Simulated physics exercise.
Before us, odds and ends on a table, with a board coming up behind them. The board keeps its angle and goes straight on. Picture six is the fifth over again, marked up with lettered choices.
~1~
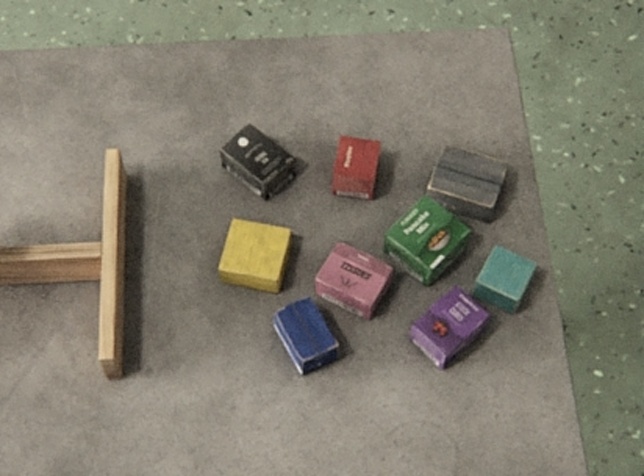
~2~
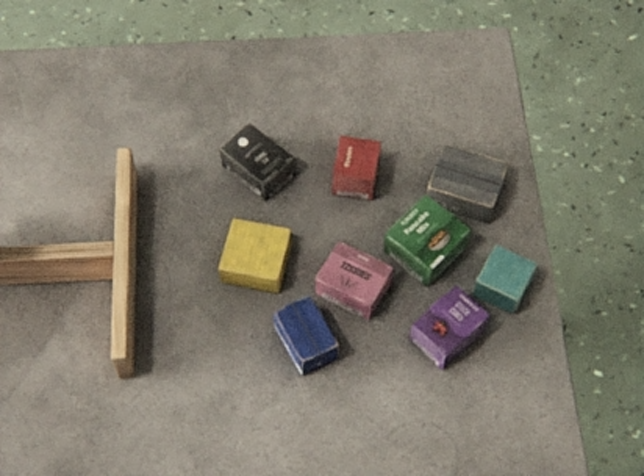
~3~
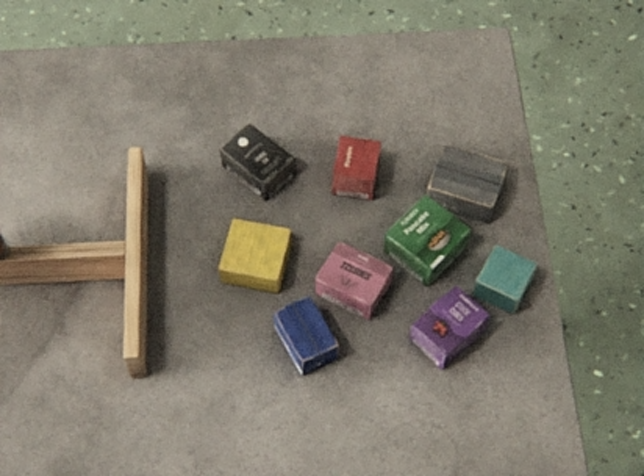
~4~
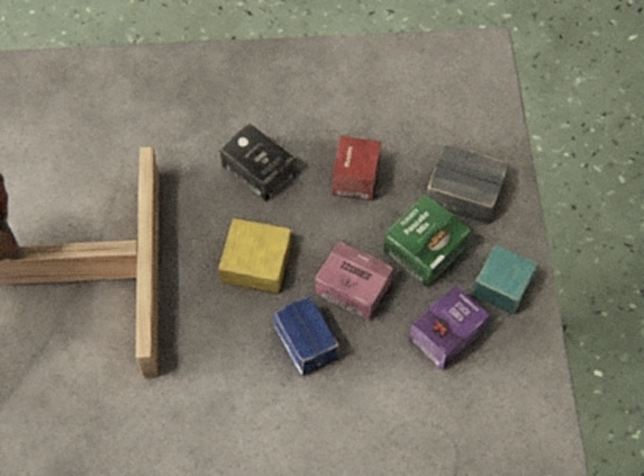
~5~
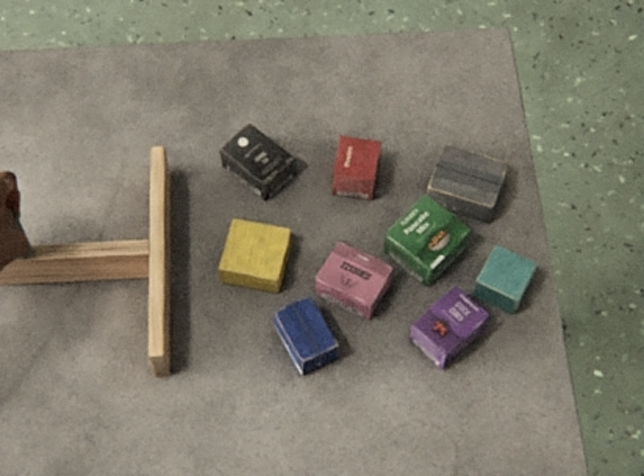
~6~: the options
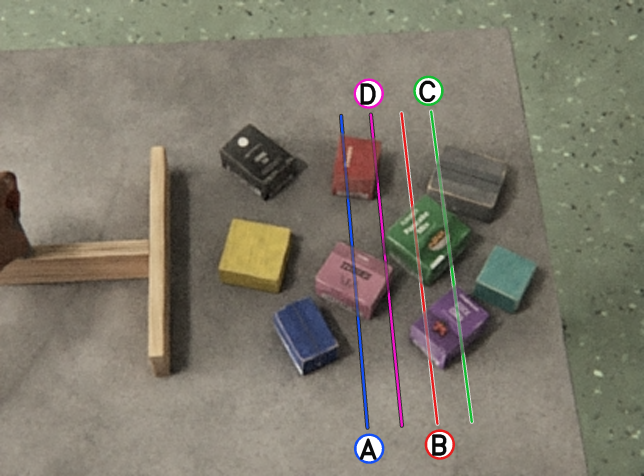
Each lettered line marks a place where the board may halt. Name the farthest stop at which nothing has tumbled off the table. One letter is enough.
Stop at B.
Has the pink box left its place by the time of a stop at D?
Yes.
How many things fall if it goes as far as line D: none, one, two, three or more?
By then, none.
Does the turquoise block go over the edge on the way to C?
Yes.
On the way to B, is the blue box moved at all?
Yes.
On the marked copy, A at (353, 260); B at (418, 257); C at (450, 255); D at (385, 259).
Taking B. A third of the way, board (251, 241); black packet (277, 153); yellow block (291, 252).
Two thirds of the way, board (346, 236); green packet (456, 240); purple packet (455, 336).
When it is over, board (415, 232); turquoise block (545, 290); green packet (521, 242); nothing has fallen.
As for the rest, A is safe but short; C drops the green packet and turquoise block; D is safe but short.
